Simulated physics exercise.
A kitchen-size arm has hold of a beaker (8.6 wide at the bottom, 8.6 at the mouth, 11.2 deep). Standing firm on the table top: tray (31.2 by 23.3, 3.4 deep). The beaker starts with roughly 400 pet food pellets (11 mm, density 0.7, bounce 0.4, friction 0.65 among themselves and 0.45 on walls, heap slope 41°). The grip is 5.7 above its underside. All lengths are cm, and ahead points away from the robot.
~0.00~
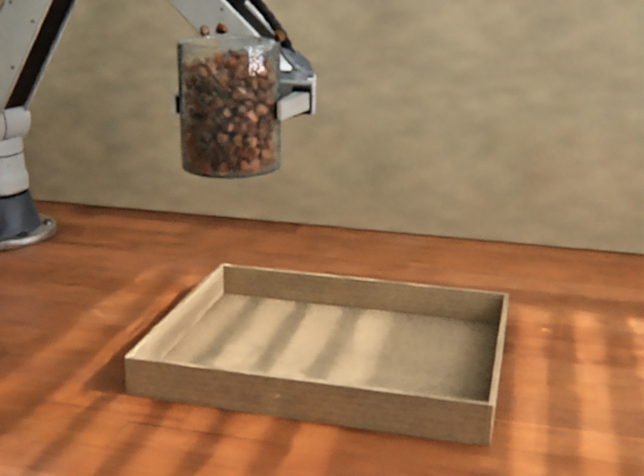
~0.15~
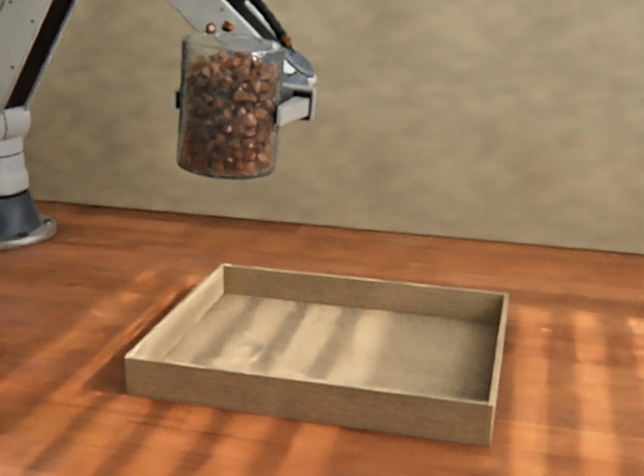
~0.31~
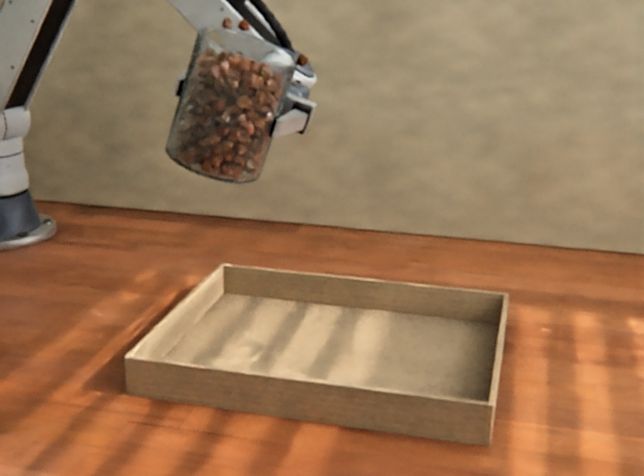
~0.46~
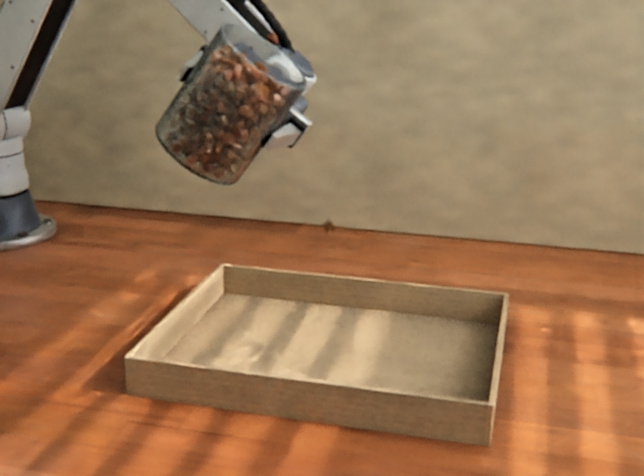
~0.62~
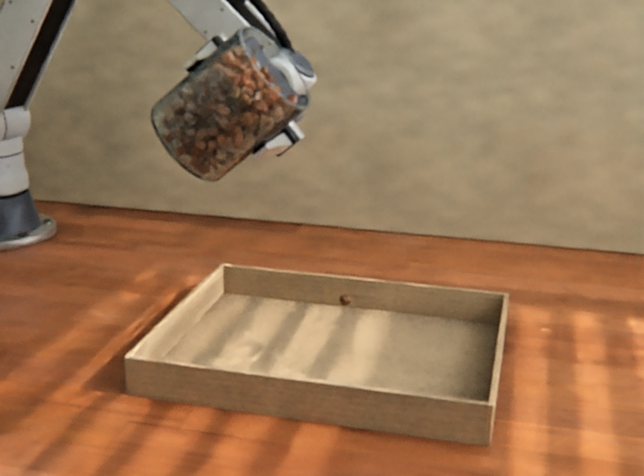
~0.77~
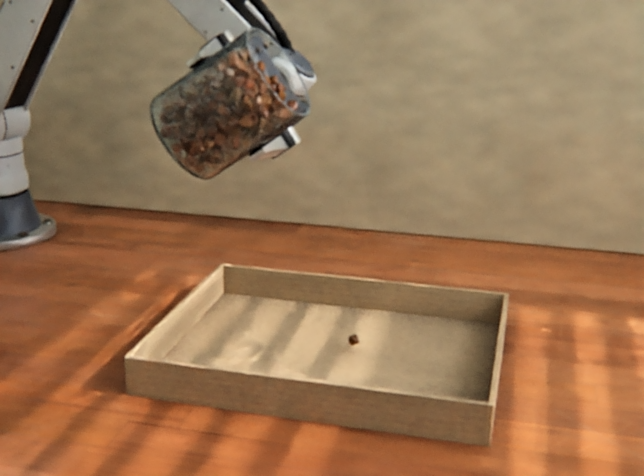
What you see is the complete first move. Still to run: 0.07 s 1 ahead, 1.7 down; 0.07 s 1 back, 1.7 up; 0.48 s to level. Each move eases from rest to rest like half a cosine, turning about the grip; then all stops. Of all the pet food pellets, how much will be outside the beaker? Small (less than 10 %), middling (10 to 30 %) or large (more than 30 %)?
A small share, less than 10 %, ends outside the beaker.
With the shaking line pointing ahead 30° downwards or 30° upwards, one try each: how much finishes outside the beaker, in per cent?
Some 0 and 5 per cent.
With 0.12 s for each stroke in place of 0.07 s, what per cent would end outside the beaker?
It would be near 0 per cent.
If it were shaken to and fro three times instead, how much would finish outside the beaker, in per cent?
It would be near 0 per cent.
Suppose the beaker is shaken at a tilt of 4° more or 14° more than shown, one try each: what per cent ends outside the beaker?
About 0 and 0 per cent.
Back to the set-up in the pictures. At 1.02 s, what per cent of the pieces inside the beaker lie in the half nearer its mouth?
Roughly 40 per cent.
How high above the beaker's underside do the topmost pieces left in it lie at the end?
Roughly 11.0 cm.
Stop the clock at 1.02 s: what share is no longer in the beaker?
About 0 per cent by then.
After 1.02 s, tilted 48° forward, highest piece 28 above the table; 397 in the beaker, 1 in the tray.
After 1.27 s, tilted 9° forward, highest piece 29 above the table; 397 in the beaker, 1 in the tray.
After 1.59 s, level, highest piece 29 above the table; 397 in the beaker, 1 in the tray.
After 2.64 s, level, highest piece 29 above the table; 397 in the beaker, 1 in the tray.
At rest, 397 in the beaker, 1 in the tray. That is 0 % outside the beaker.
